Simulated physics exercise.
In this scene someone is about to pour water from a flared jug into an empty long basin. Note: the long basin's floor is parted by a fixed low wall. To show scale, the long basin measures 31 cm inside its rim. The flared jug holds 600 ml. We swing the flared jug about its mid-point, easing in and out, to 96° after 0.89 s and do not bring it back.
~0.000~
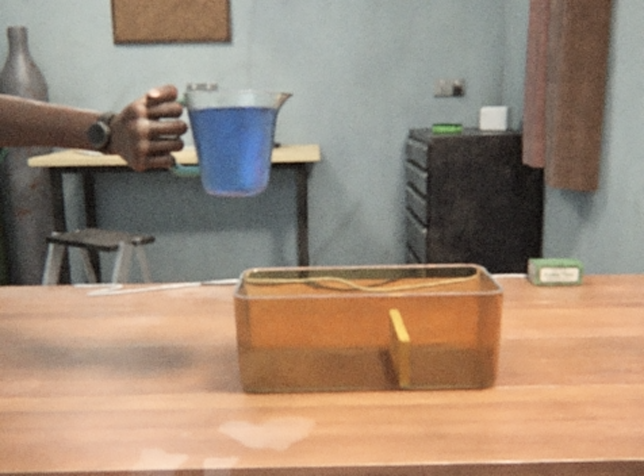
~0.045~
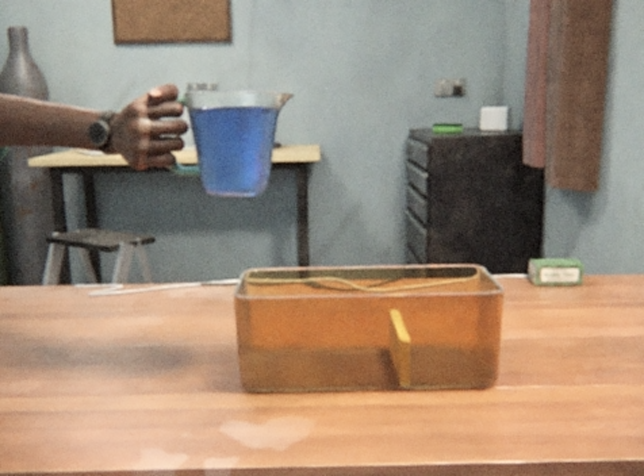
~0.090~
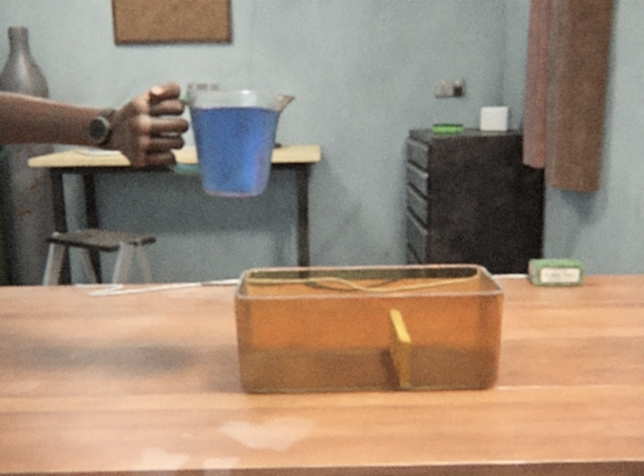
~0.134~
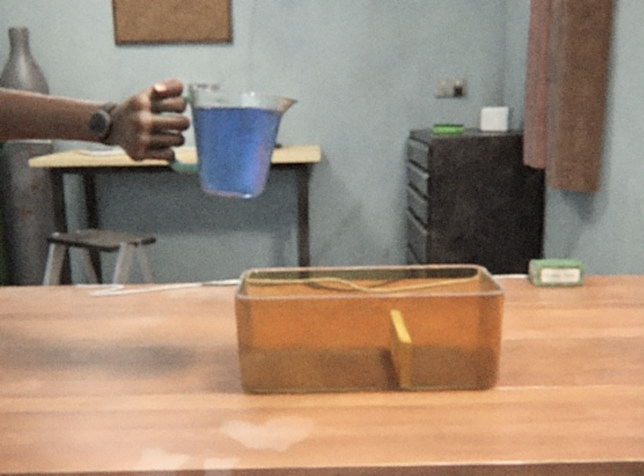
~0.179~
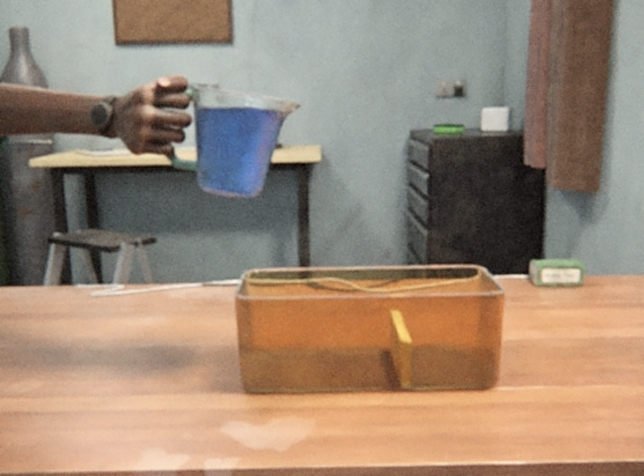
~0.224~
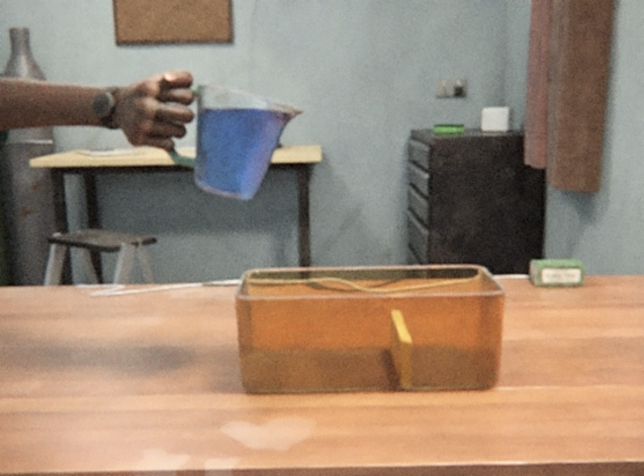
The clip opens on a hand with a dark watch holding a clear jug of blue liquid upright above a wooden table, over the left part of an amber basin with a low yellow divider. The hand slowly tilts the jug to the right, its spout dipping slightly while the basin stays still.
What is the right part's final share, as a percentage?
About 4 per cent.
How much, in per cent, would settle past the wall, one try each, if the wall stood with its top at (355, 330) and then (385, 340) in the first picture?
55 then 10 %.
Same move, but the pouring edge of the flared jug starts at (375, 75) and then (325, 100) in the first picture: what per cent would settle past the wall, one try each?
Near 90 in a hundred on the first go and near 25 in a hundred on the second.
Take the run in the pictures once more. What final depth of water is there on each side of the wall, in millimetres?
I'd expect close to 22 mm on the left and close to 2 mm on the right.
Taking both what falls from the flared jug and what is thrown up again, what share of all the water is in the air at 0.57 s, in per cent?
22 per cent.
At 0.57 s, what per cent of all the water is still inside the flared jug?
At that time about 72 in a hundred parts are still held.
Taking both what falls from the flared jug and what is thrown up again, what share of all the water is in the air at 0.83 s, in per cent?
Near 24 percent.
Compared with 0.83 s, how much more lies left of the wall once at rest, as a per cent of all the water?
Roughly 42 per cent.
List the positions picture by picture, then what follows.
Tilt 0°; pouring edge (293, 93); surface from (191, 109) to (278, 107); the long basin's rim runs from (239, 284) to (492, 279); the wall's top is at (399, 325), in the first frame.
Tilt 1°; pouring edge (294, 94); surface from (192, 109) to (278, 108), in the second frame.
Tilt 2°; pouring edge (296, 96); surface from (193, 108) to (279, 109), in the third frame.
Tilt 5°; pouring edge (298, 100); surface from (195, 108) to (281, 110), in the fourth frame.
Tilt 9°; pouring edge (301, 104); surface from (198, 108) to (285, 111), in the fifth frame.
Tilt 14°; pouring edge (305, 110); surface from (200, 110) to (291, 112), in the sixth frame.
Then, 0.57 s in, the tilt is 69° and 72 per cent is still to pour, 5 is left of the wall and 0 right of it.
Then, 0.83 s in, the tilt is 95° and 23 per cent is still to pour, 52 is left of the wall and 0 right of it.
Then, 1.10 s in, the tilt is 96° and 2 per cent is still to pour, 88 is left of the wall and 3 right of it.
Then, 1.39 s in, the tilt is 96° and 0 per cent is still to pour, 93 is left of the wall and 4 right of it.
Finally, 94 per cent lies left of the wall, 4 right of it and 3 outside.
